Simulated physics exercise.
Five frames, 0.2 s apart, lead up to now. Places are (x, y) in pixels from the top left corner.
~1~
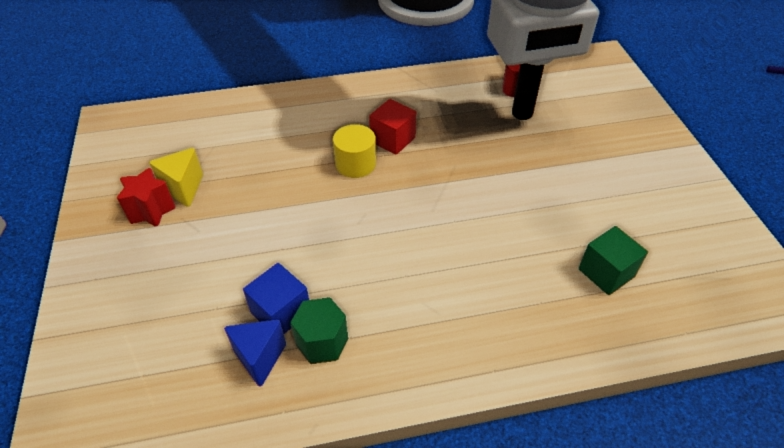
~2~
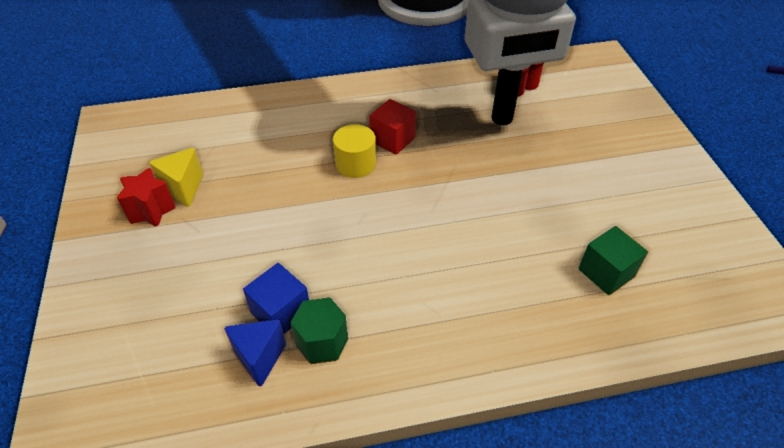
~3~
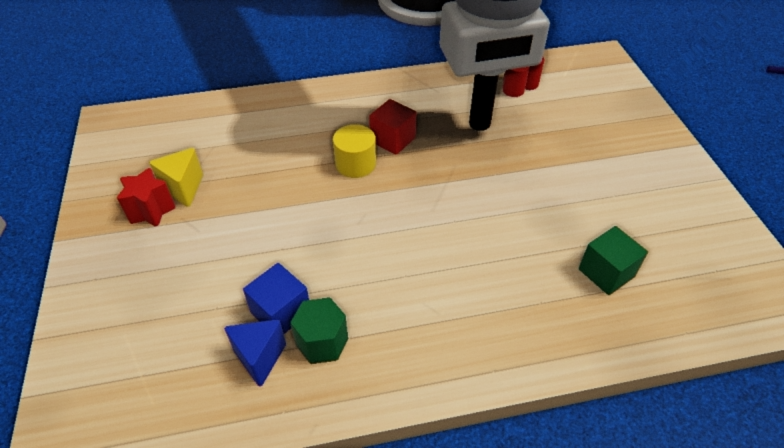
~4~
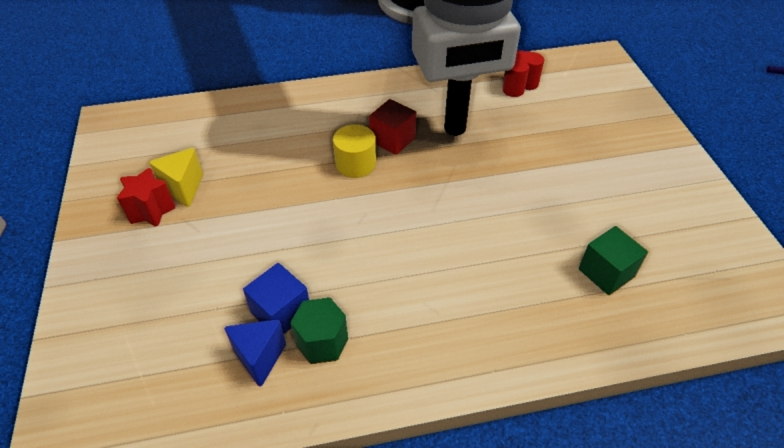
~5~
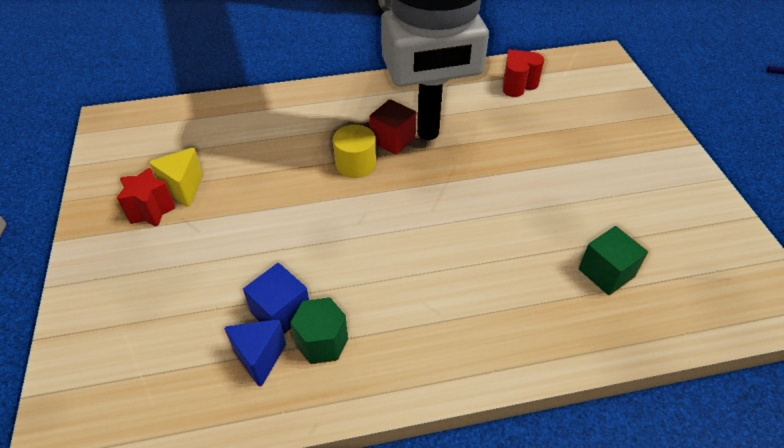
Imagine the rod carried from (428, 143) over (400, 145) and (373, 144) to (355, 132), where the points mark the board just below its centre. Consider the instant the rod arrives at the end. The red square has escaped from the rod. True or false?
Answer: False.
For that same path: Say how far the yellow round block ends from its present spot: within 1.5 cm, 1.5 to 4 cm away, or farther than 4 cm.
The answer will be the short band, under 1.5 cm.
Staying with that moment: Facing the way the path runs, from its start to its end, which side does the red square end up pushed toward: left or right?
It gets pushed right.
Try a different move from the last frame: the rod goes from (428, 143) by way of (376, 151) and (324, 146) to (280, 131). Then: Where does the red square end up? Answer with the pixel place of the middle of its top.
Its top middle will sit at (357, 105).
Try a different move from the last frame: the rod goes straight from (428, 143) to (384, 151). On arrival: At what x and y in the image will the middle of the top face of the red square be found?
It will likely be found at (368, 109).
What follows on the original path. Halfway along, rod at (386, 137); red square at (362, 109).
At the end, rod at (355, 123); yellow round block in place; red square at (330, 96).
